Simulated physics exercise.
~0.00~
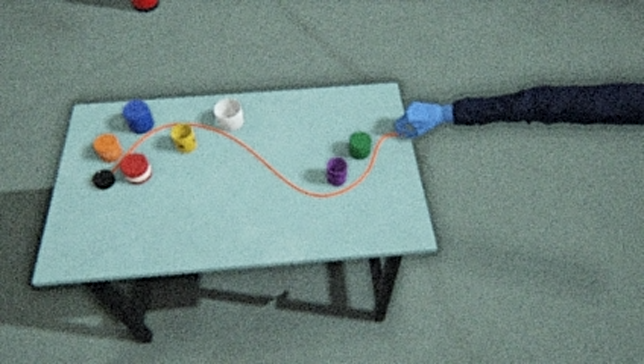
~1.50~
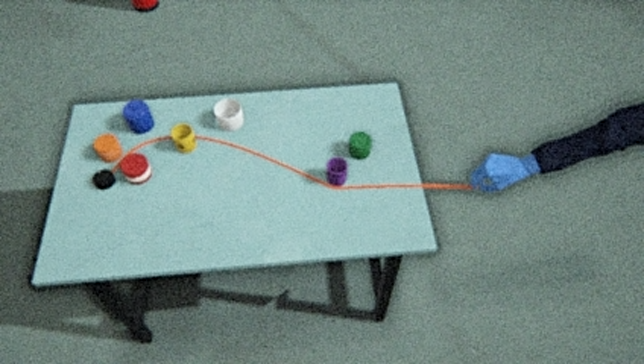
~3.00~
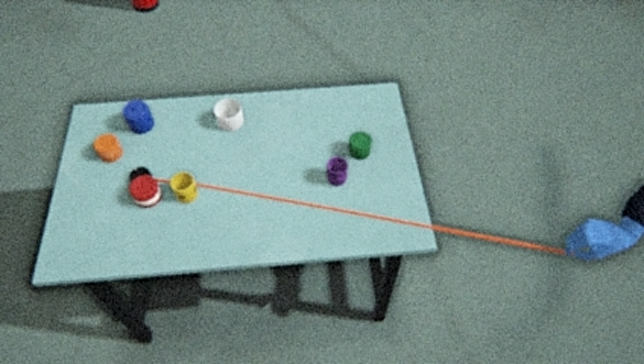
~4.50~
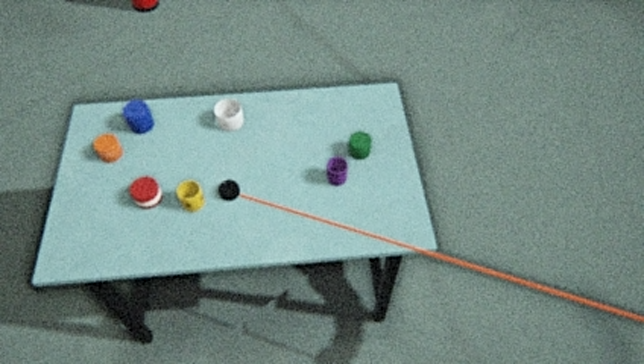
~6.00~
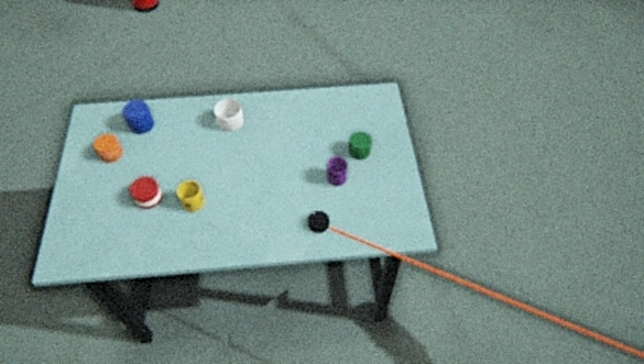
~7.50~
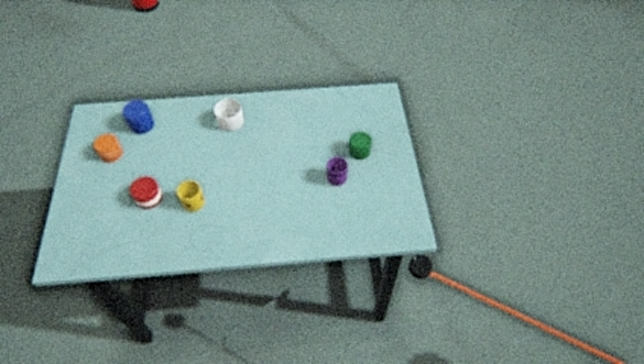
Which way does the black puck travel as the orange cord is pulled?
It moves to the right, crossing the table from the left side until it passes the right edge.
